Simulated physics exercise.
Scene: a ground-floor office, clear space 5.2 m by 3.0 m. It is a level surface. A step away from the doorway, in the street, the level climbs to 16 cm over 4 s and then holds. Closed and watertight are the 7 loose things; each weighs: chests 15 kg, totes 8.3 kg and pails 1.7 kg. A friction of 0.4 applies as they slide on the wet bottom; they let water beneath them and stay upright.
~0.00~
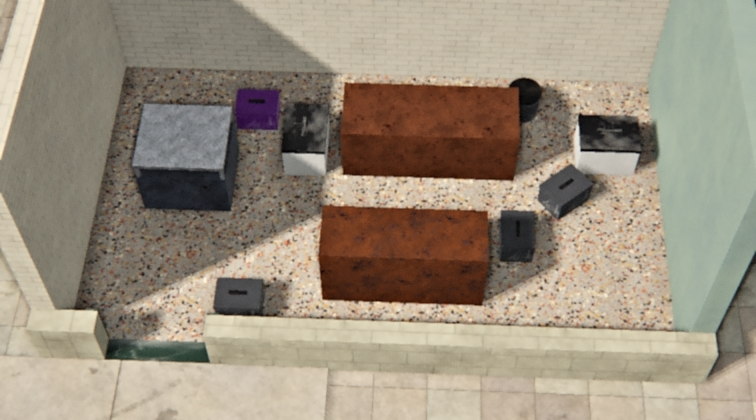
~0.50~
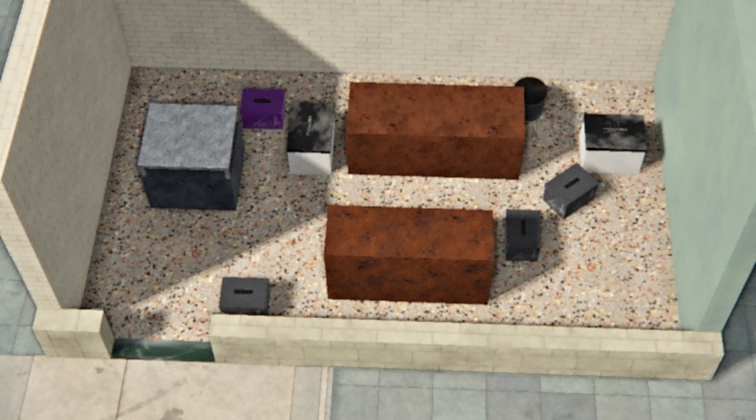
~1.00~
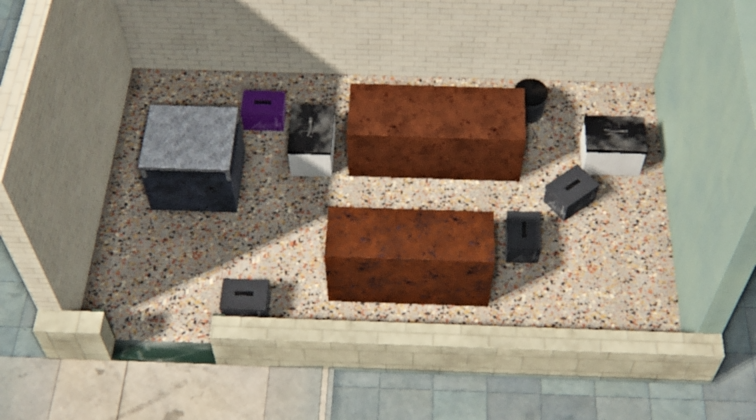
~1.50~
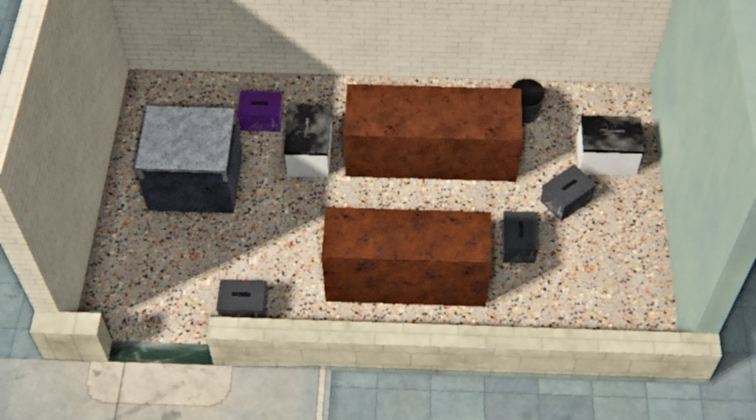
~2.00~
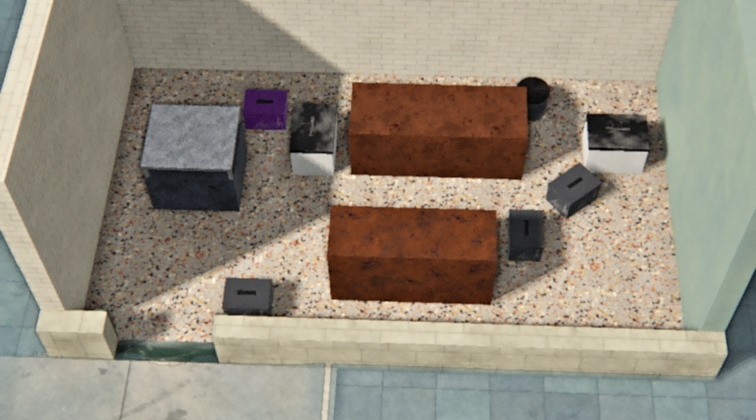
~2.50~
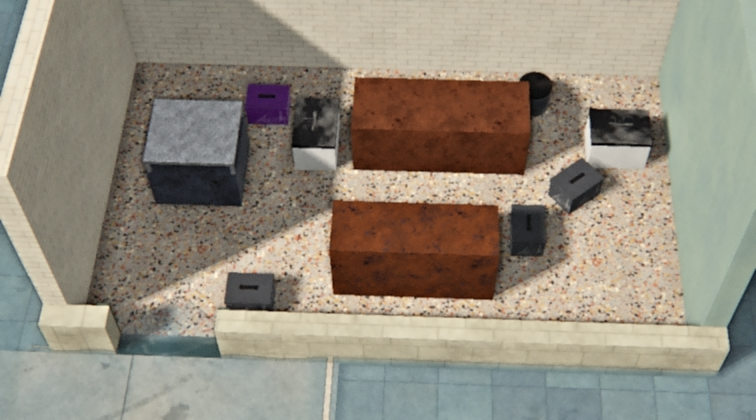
Two long rust-brown blocks dominate a small roofless room with a speckled floor and pale brick walls, seen from high above the street outside its doorway. Around them sit a grey block and purple tote at left, dark-topped white boxes, dark grey totes and a black pail behind. Nothing inside shifts; the view jogs slightly, while the paving outside changes from tan to bluish and grey patches.
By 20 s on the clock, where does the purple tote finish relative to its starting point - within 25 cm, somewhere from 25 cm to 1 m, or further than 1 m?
The purple tote finishes between 25 cm and 1 m from its start.
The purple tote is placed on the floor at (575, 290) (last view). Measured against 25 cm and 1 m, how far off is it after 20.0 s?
So it budges only slightly.
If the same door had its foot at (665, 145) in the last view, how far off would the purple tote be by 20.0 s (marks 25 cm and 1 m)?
Then the purple tote is swept a long way.
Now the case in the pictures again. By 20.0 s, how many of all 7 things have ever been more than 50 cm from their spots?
I make it 5.
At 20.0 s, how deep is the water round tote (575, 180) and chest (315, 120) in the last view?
Roughly 11 and 8 cm.
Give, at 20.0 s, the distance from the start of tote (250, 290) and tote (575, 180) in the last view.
In that order: 60 cm, 150 cm.
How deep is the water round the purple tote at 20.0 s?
I'd say around 8 cm.
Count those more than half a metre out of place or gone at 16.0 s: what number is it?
That would be 2.
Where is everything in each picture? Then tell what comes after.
The purple tote at (257, 102) rests on the ground; water covers 0.0 m2; 0 of 7 have shifted, in the first frame.
The purple tote at (262, 101) rests on the ground; 0.0 m2 under water; 0 of 7 have shifted, in the second frame.
The purple tote at (263, 103), on the bottom; water covers 0.0 m2; 0 of 7 have shifted, in the third frame.
The purple tote at (260, 104), on the bottom; water covers 0.0 m2; 0 of 7 have shifted, in the fourth frame.
The purple tote at (265, 102) rests on the ground; water covers 0.0 m2; 0 of 7 have shifted, in the fifth frame.
The purple tote at (267, 97), on the bottom; 0.2 m2 under water; 0 of 7 have shifted, in the sixth frame.
After 4.0 s the purple tote is near (267, 97), 0.0 m from its start, aground; 0 afloat.
After 9.0 s the purple tote is near (267, 97), 0.0 m from its start, aground; 1 afloat.
After 16.0 s the purple tote is near (267, 97), 0.0 m from its start, aground; 4 afloat.
After 20.0 s the purple tote is near (204, 107), 0.6 m from its start, afloat; 7 afloat.
